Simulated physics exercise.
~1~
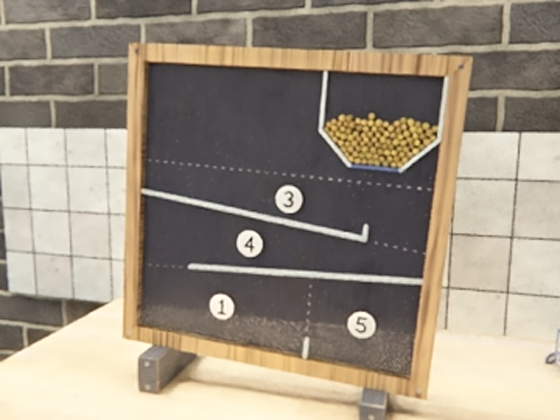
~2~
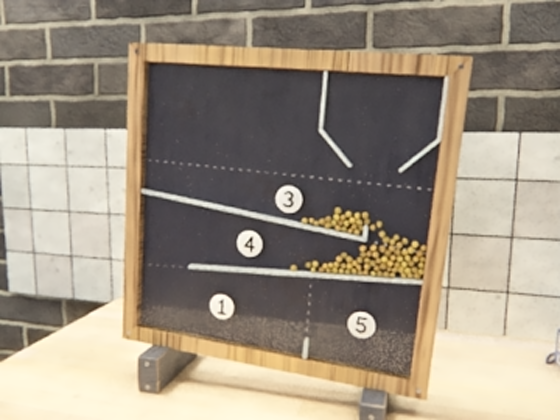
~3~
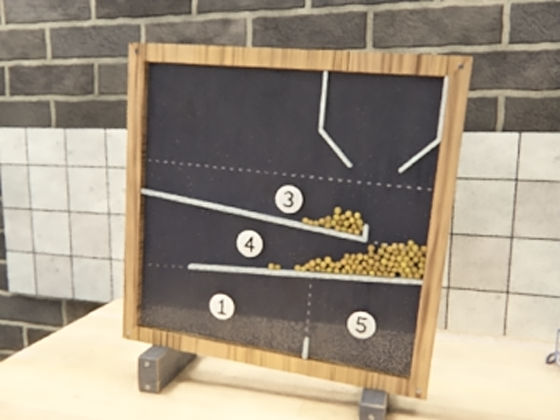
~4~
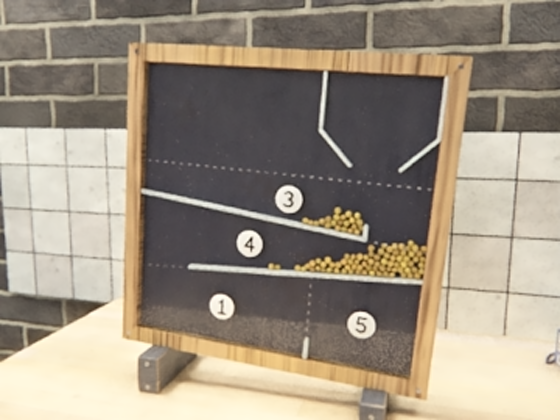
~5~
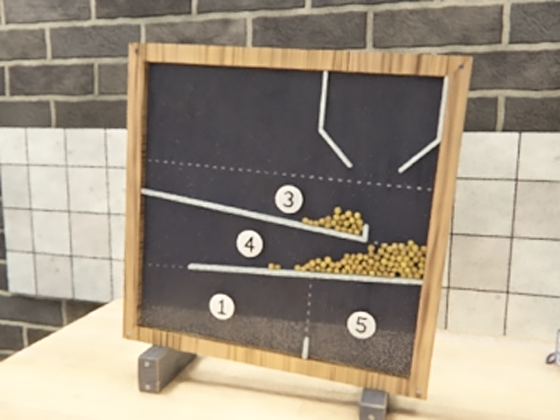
Yellow chickpeas dropping from a hopper in an upright wood-framed case, piling on two sloping ledges, mostly the lower, and resting there.
